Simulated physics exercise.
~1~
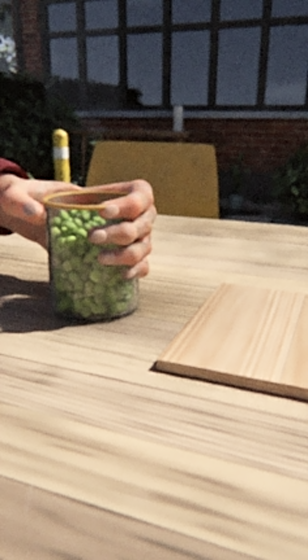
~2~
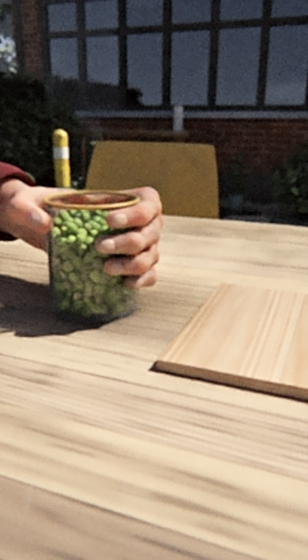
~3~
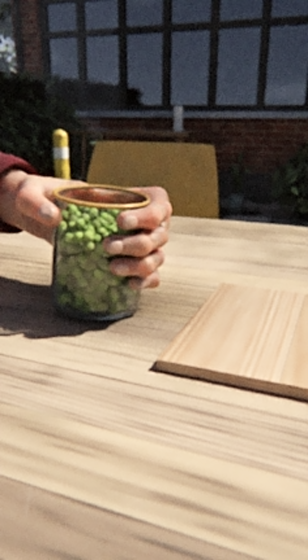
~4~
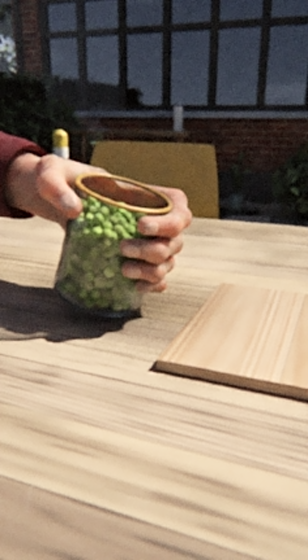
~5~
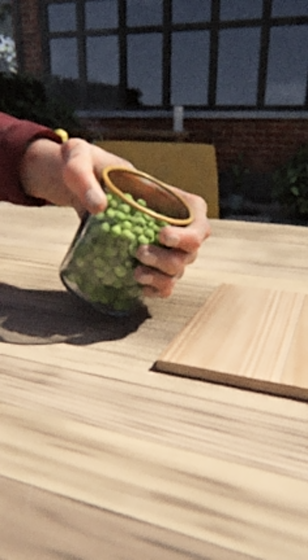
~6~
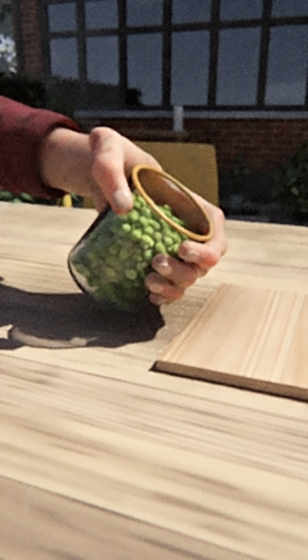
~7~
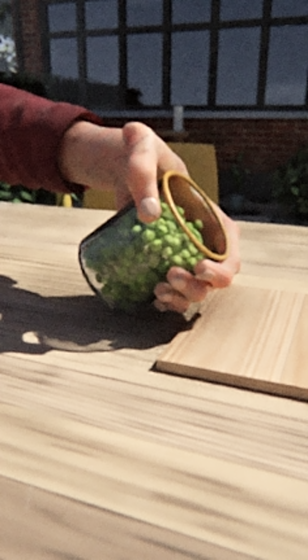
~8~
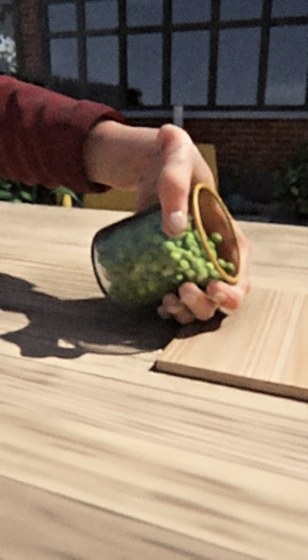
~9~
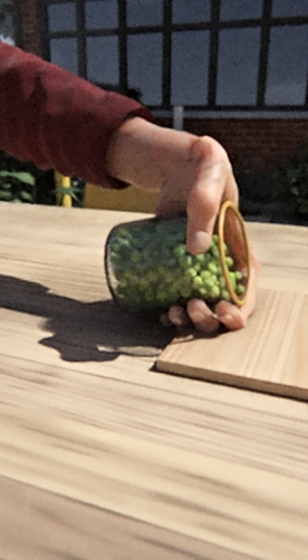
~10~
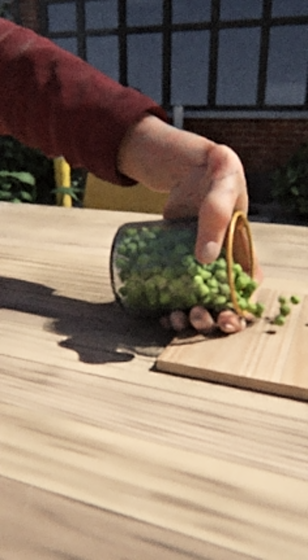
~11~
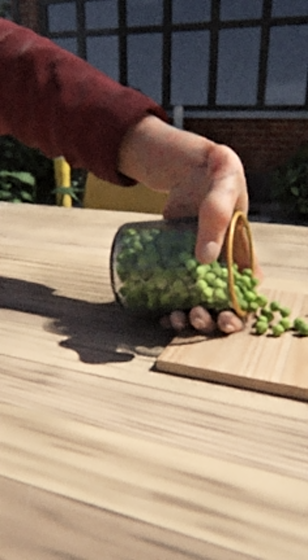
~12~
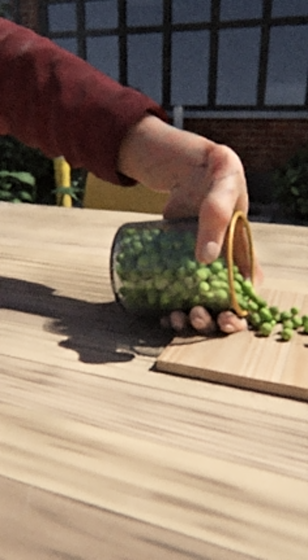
In this clip, hands tip an open clear glass of green peas to the right on a wooden table until it lies on its side against a flat wooden block, and a small part of the peas spills onto the block while most stay inside.
